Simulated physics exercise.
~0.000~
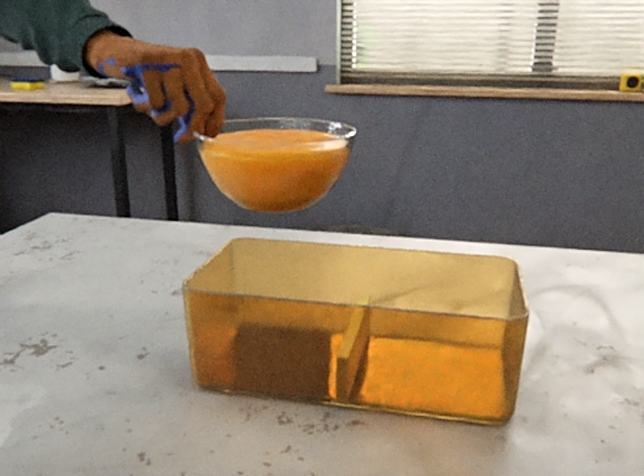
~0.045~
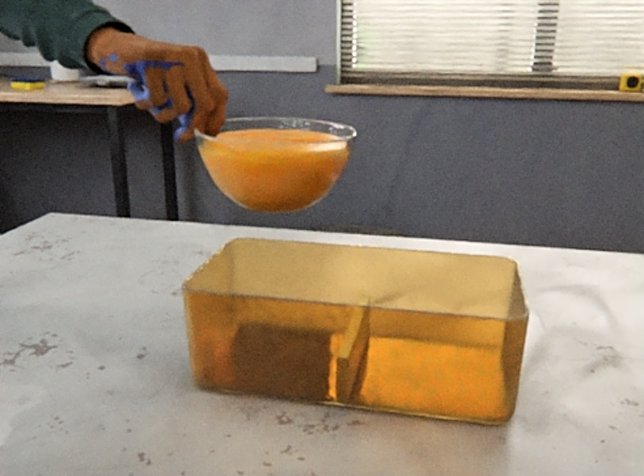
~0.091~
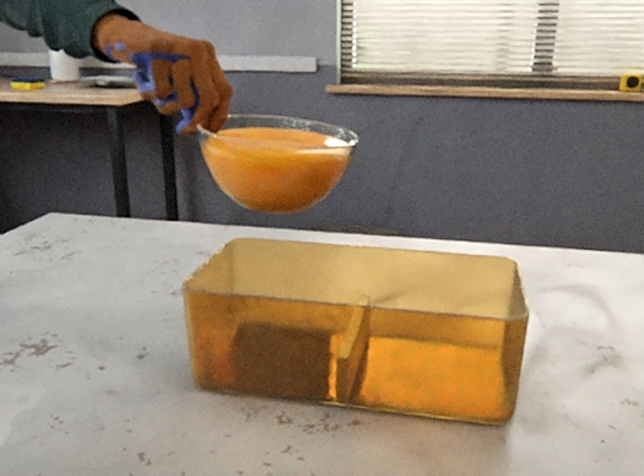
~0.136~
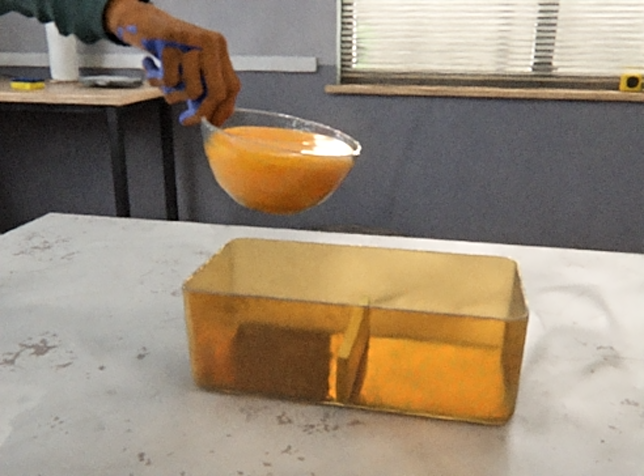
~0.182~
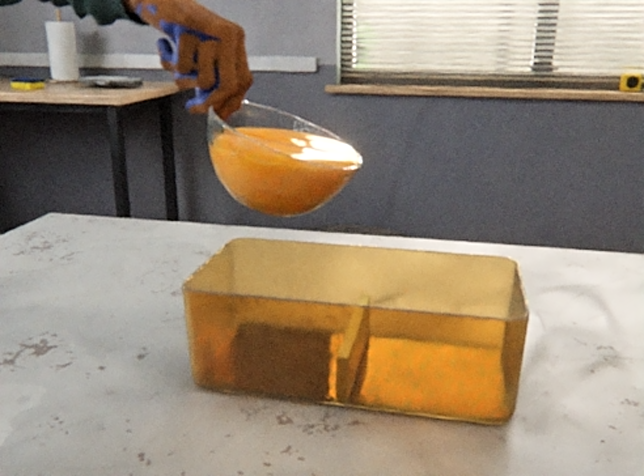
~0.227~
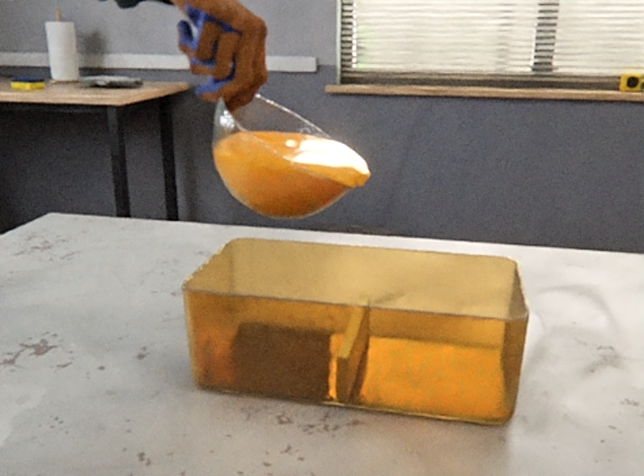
A dark hand in a green sleeve, marked with blue, holds a clear glass bowl of orange juice at upper left, then shifts rightward and gradually tilts it so its right rim dips and the juice reaches the lip. Below sits a long, translucent amber basin with a dividing wall, on a worn whitish table. The fixed, slightly raised view shows a grey-walled room with a wooden table and window blinds behind.
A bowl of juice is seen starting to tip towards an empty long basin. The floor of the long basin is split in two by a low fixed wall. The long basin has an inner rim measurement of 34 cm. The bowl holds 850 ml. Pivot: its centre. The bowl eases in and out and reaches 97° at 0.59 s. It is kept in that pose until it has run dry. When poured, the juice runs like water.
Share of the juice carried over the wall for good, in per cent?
Near 82 per cent.
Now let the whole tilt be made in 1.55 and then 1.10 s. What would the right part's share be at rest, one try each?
The first try gives 95 percent and the second 90 percent.
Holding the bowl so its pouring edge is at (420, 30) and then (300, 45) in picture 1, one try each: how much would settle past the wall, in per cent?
Try 1: Approx. 80 %; try 2: Approx. 55 %.
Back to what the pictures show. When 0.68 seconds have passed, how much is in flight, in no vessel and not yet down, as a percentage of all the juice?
Near 5 percent.
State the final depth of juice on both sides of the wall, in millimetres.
Left part about 6 mm deep, right part about 26 mm deep.
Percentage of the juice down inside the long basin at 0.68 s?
I'd put it at roughly 94 per cent.
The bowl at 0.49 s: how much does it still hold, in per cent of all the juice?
Remaining: Near 16 % of the total.
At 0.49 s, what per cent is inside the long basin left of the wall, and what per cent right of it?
Left roughly 0, right roughly 54.
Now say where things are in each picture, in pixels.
Tilt 0°; pouring edge (353, 135); surface from (208, 138) to (350, 144); the long basin's rim runs from (209, 262) to (522, 288); the wall's top is at (355, 324), in the first picture.
Tilt 1°; pouring edge (354, 137); surface from (209, 137) to (350, 145), in the second picture.
Tilt 6°; pouring edge (356, 143); surface from (210, 134) to (352, 149), in the third picture.
Tilt 12°; pouring edge (358, 153); surface from (214, 133) to (355, 151), in the fourth picture.
Tilt 21°; pouring edge (359, 166); surface from (219, 133) to (356, 157); 1 per cent is over the edge, in the fifth picture.
Tilt 31°; pouring edge (358, 181); surface from (223, 137) to (352, 167); 6 per cent is over the edge, in the sixth picture.
After 0.49 s the tilt is 90° and 17 per cent is still to pour, 0 is left of the wall and 54 right of it.
After 0.68 s the tilt is 97° and 1 per cent is still to pour, 13 is left of the wall and 81 right of it.
After 0.87 s the tilt is 97° and 0 per cent is still to pour, 16 is left of the wall and 82 right of it.
After 1.09 s the tilt is 97° and 0 per cent is still to pour, 17 is left of the wall and 82 right of it.
In the end 17 per cent lies left of the wall, 82 right of it and 1 outside.
